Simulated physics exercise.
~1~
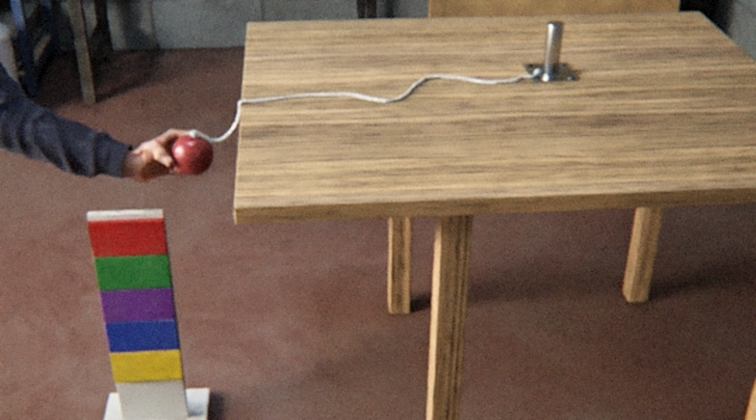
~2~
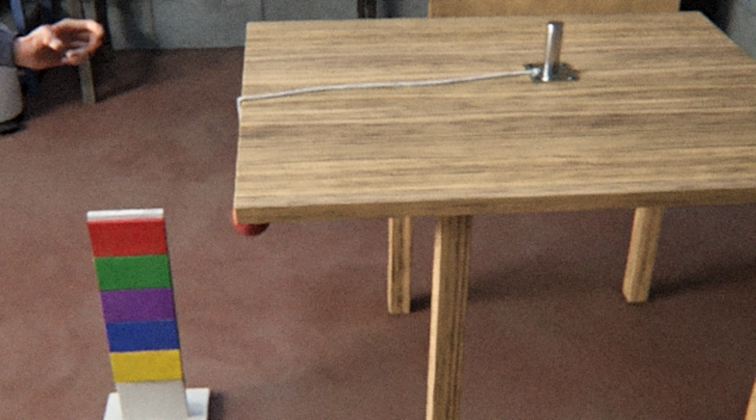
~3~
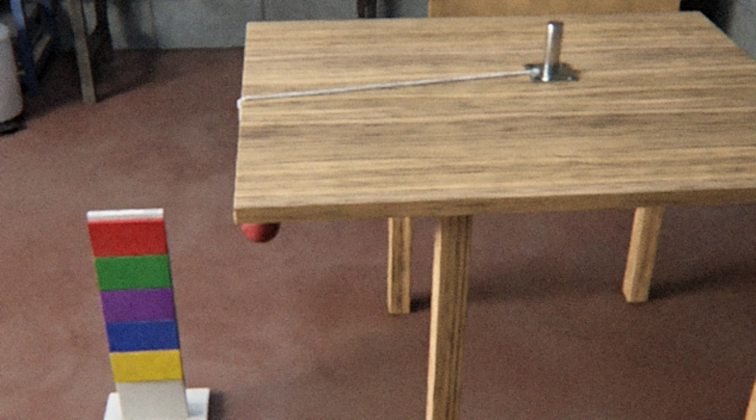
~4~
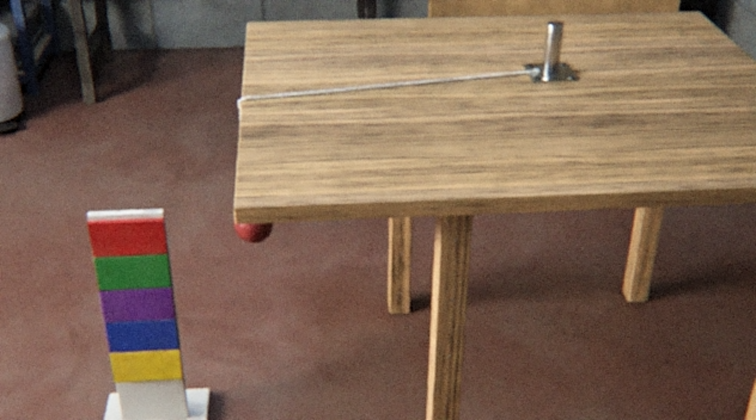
At a wooden table's edge, a hand releases a red ball, which hangs level with red.
